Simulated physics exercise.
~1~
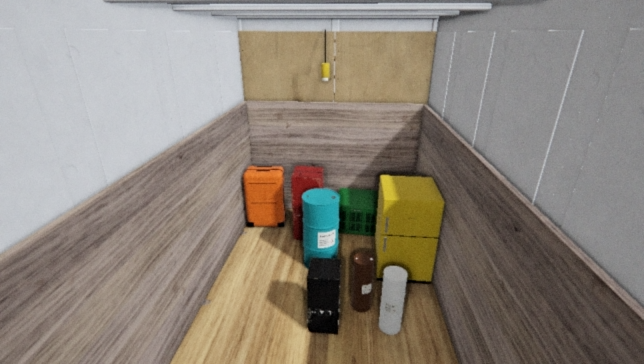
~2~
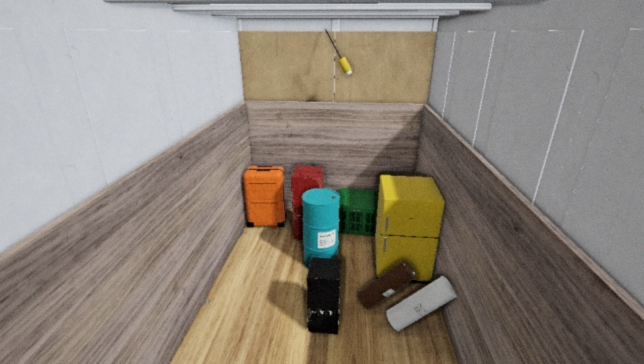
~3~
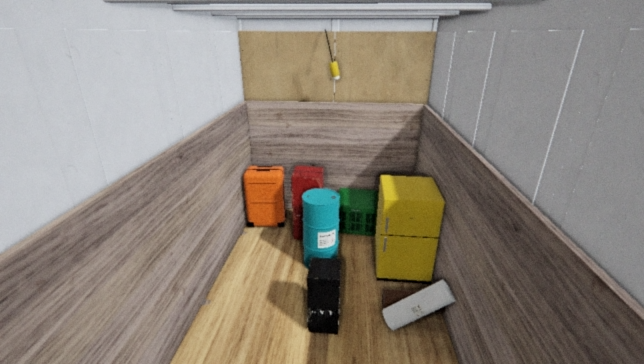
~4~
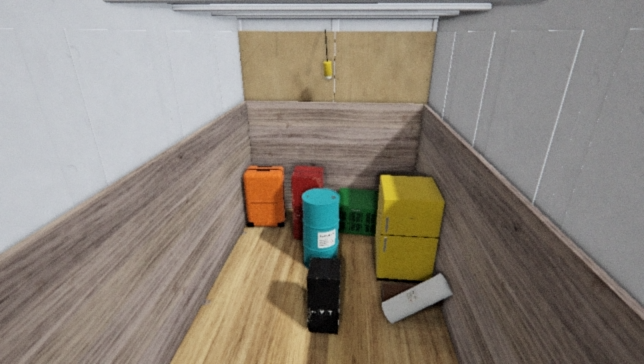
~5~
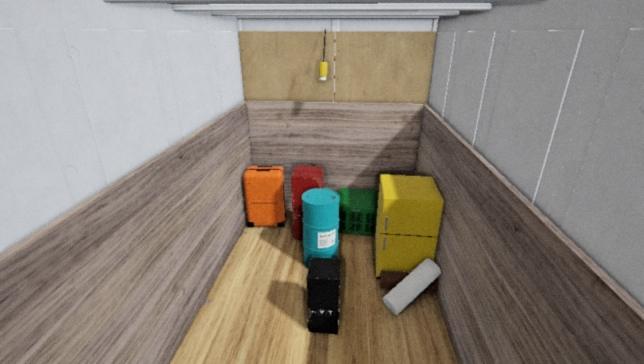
White and brown cylinders toppling to the right in a van's load bay, ending beside the yellow fridge as other cargo stands.
